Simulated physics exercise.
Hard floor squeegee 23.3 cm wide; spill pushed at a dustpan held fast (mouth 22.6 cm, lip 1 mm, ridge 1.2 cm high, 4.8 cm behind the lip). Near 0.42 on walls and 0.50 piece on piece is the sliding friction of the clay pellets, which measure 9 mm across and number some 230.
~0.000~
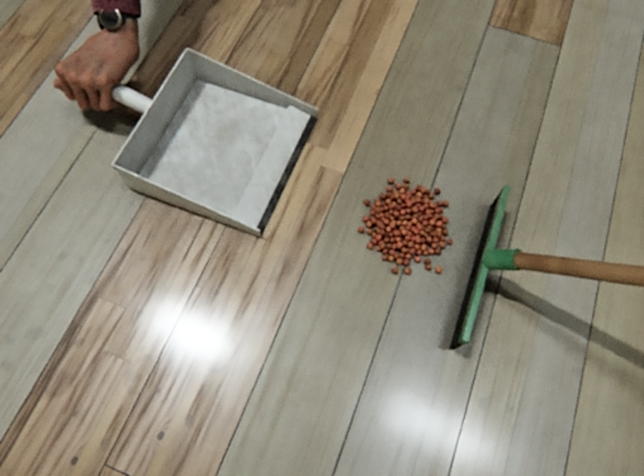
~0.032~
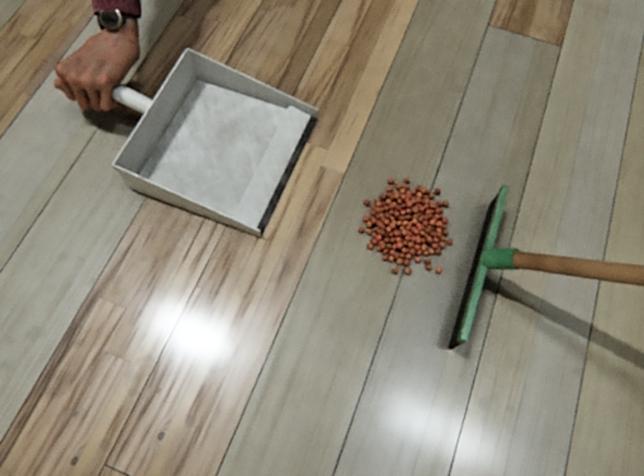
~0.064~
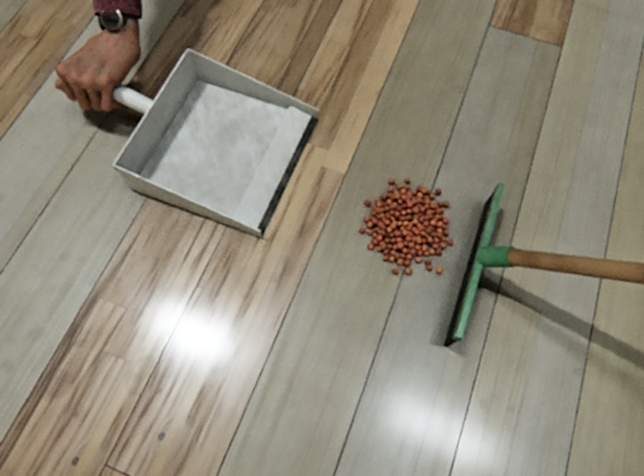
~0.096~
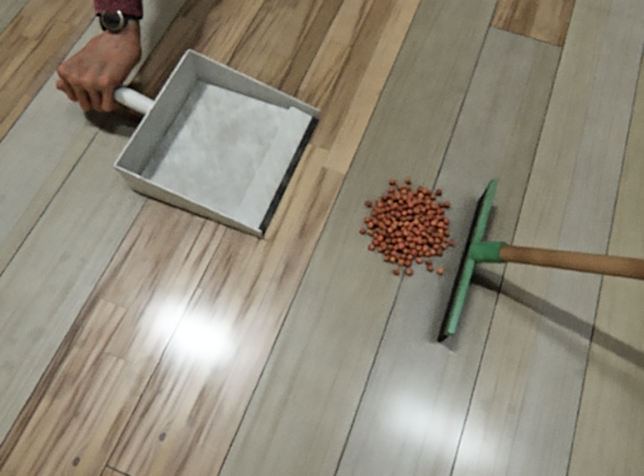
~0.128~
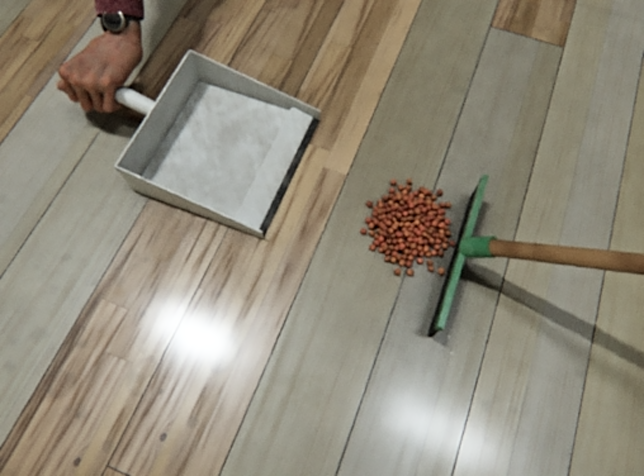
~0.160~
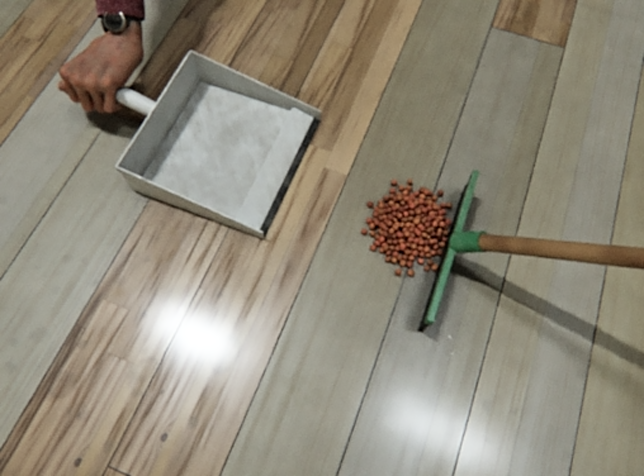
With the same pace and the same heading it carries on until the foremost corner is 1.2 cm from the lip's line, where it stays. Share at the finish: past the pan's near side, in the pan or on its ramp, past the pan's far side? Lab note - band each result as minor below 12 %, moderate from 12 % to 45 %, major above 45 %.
Result: Near side minor; pan major; far side minor.
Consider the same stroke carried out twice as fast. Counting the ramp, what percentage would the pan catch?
It would be around 70 per cent.
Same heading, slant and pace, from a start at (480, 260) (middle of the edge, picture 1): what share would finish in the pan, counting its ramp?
70 %.
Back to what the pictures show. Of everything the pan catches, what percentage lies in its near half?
Share: Approx. 50 %.
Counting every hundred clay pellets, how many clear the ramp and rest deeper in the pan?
Estimate: Near 10 per cent of all.
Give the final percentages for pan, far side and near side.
In per cent - near side 0, pan 70, far side 5.
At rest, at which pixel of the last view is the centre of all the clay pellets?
Estimated resting centre: Around (286, 167).
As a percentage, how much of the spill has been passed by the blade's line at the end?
Estimate: About 0 %.
Then, at 0.41 s, middle of the blade 14 cm from the lip; 0 % over the lip, far side 0 %, near side 0 %.
Then, at 0.58 s, middle of the blade 6 cm from the lip; 0 % over the lip, far side 0 %, near side 0 %.
Then, at 0.87 s, middle of the blade 1 cm from the lip; 70 % over the lip, far side 5 %, near side 0 %.
By 1.2 s all is still; near side 0 %, pan 70 %, far side 5 %, in front of the lip or behind the blade 25 %.
